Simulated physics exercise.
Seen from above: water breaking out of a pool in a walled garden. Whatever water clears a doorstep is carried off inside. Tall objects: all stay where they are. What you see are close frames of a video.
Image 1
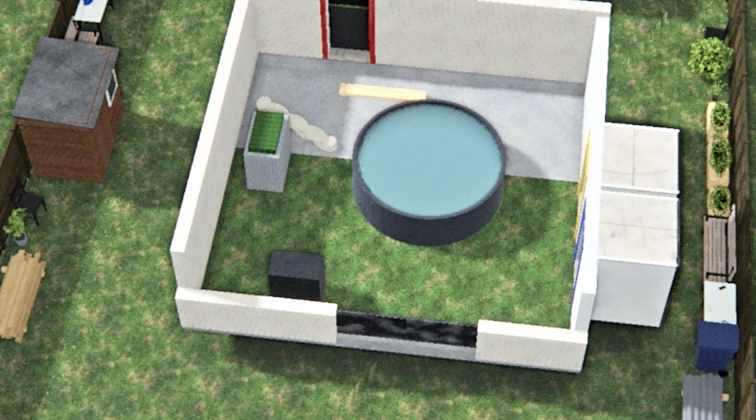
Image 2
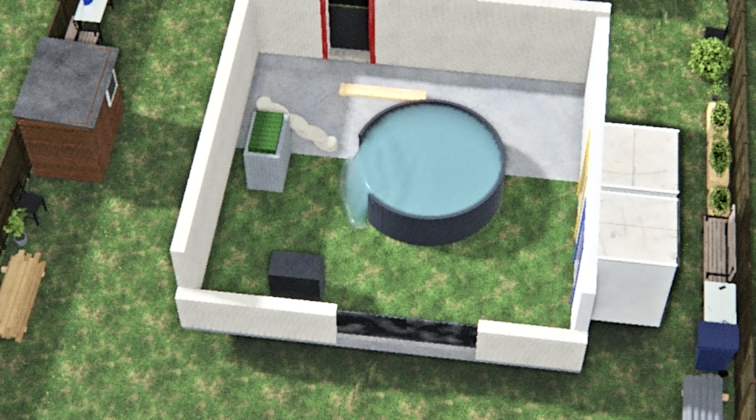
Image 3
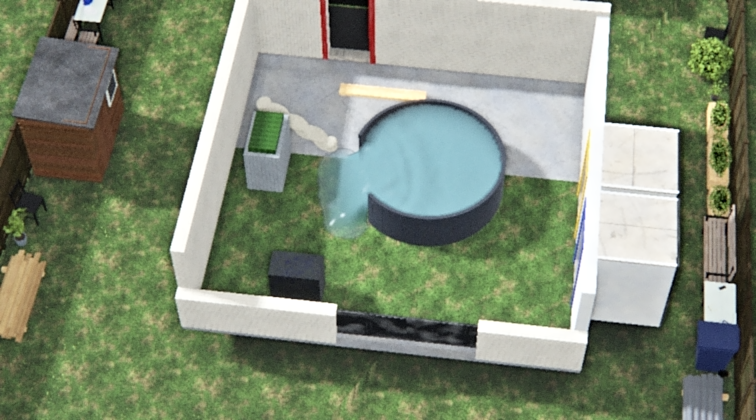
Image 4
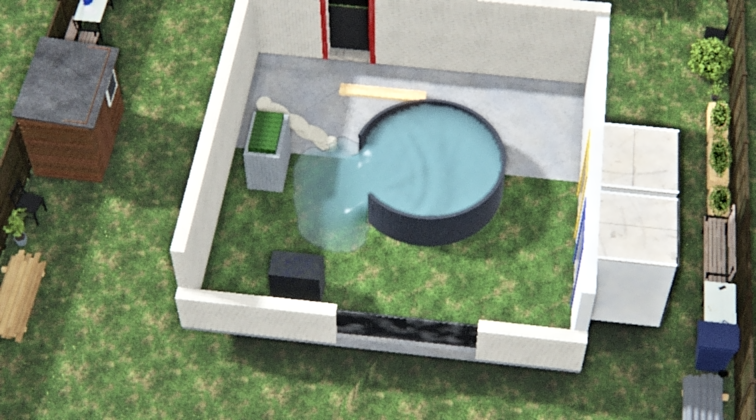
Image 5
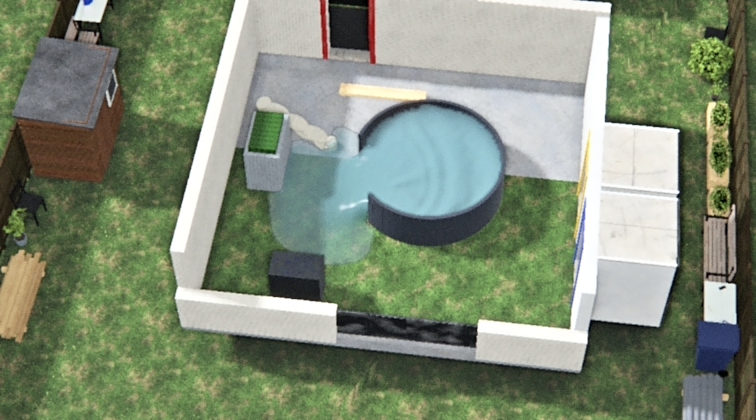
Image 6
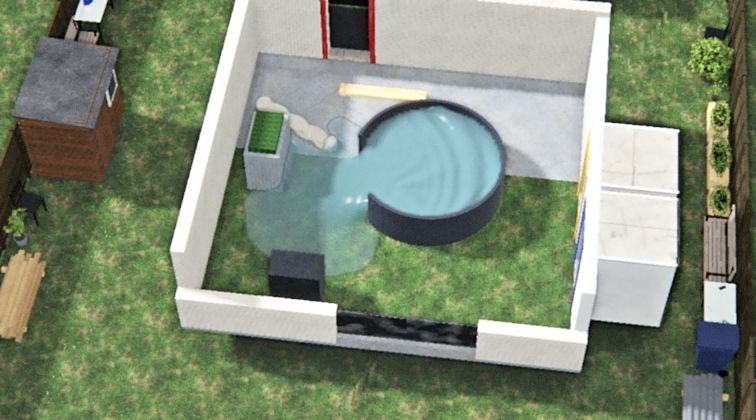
Water breaks out through the left side of a round, dark-walled pool in a walled garden, then spreads left and downward across the grass in a widening sheet, reaching around the planter and dark box while ripples cross the pool.
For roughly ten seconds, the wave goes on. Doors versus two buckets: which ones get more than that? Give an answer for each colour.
Result: The yellow door receives no more than two buckets; the blue door receives no more than two buckets; the red door receives no more than two buckets.
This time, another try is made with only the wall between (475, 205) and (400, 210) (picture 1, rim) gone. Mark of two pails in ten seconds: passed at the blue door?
Then: Blue lets more in.
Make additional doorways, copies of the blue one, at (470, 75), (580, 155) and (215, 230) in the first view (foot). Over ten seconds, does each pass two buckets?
Door one stays inside the limit, door two stays inside the limit, door three breaks the limit.
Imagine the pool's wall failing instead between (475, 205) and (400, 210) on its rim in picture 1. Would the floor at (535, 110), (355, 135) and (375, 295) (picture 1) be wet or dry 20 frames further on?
Bone-dry, bone-dry, submerged.
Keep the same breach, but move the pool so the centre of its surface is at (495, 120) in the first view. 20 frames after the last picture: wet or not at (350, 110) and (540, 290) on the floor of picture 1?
Soaked, bone-dry.
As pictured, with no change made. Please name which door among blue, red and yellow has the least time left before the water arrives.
That would be the red door.
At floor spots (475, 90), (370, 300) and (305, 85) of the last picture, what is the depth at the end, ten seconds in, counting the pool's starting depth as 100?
First spot 6 %, second 16 %, third 10 %.
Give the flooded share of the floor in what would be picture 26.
About 55 per cent.
A moment on, water covers 30 % of the floor; the yellow door not reached, the blue door not reached, the red door not reached.
Next, water covers 40 % of the floor; the yellow door not reached, the blue door not reached, the red door not reached.
Then, water covers 55 % of the floor; the yellow door not reached, the blue door not reached, the red door wet at the sill, nothing in.
Later, water covers 85 % of the floor; the yellow door not reached, the blue door wet at the sill, nothing in, the red door wet at the sill, nothing in.
In the end, water covers 95 % of the floor; the yellow door wet at the sill, nothing in, the blue door wet at the sill, nothing in, the red door wet at the sill, nothing in.
